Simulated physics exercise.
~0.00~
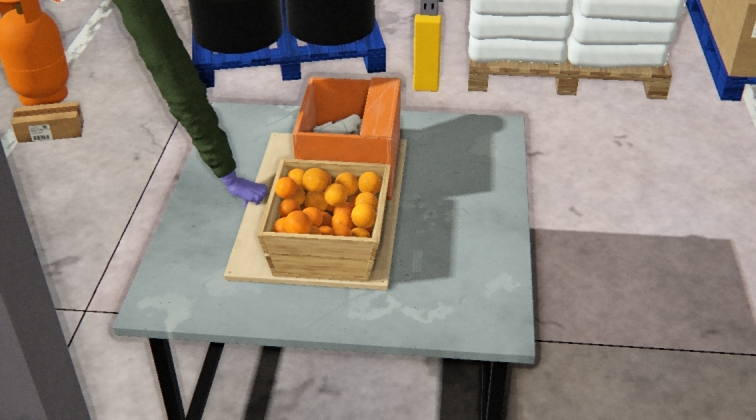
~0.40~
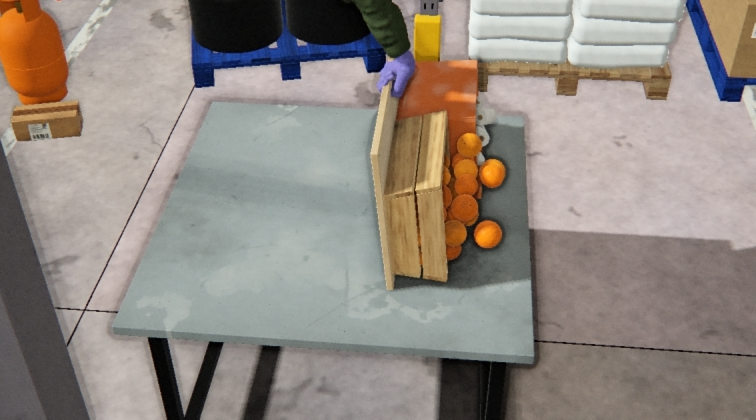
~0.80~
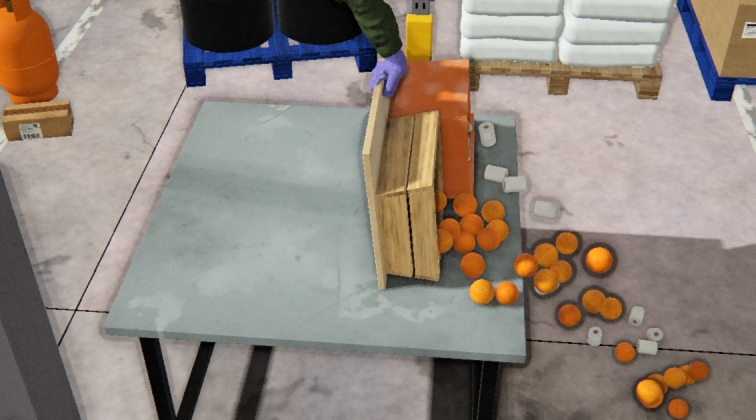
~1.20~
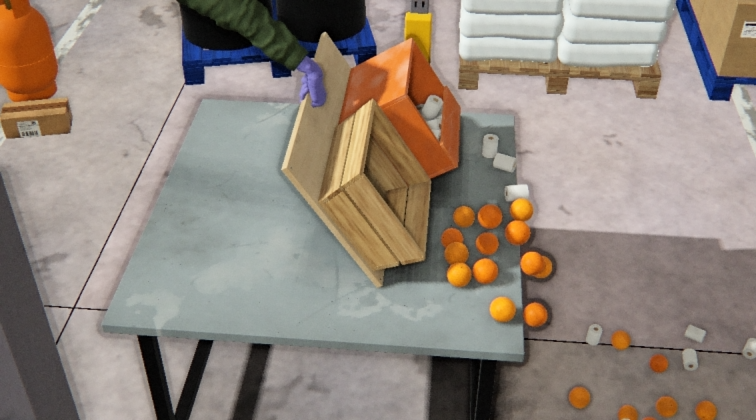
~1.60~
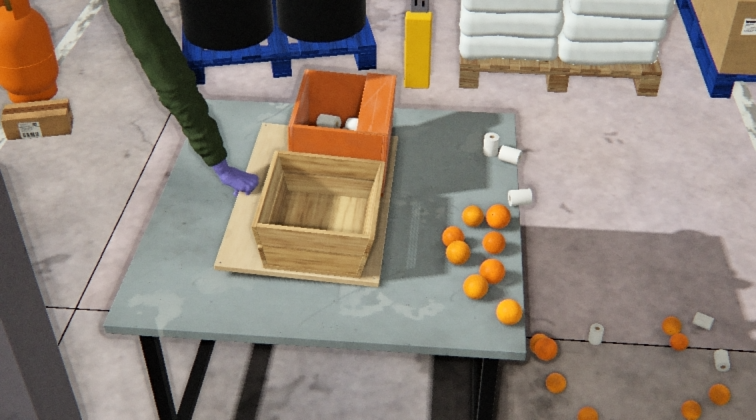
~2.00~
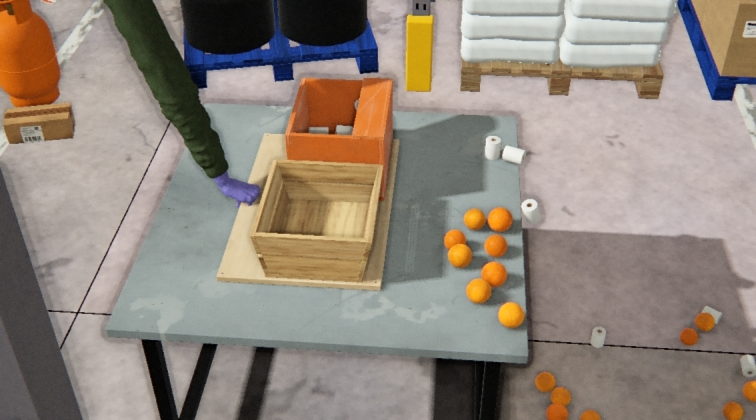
Oranges and some white rolls spill right as a gloved hand tips two crates, then levels them.
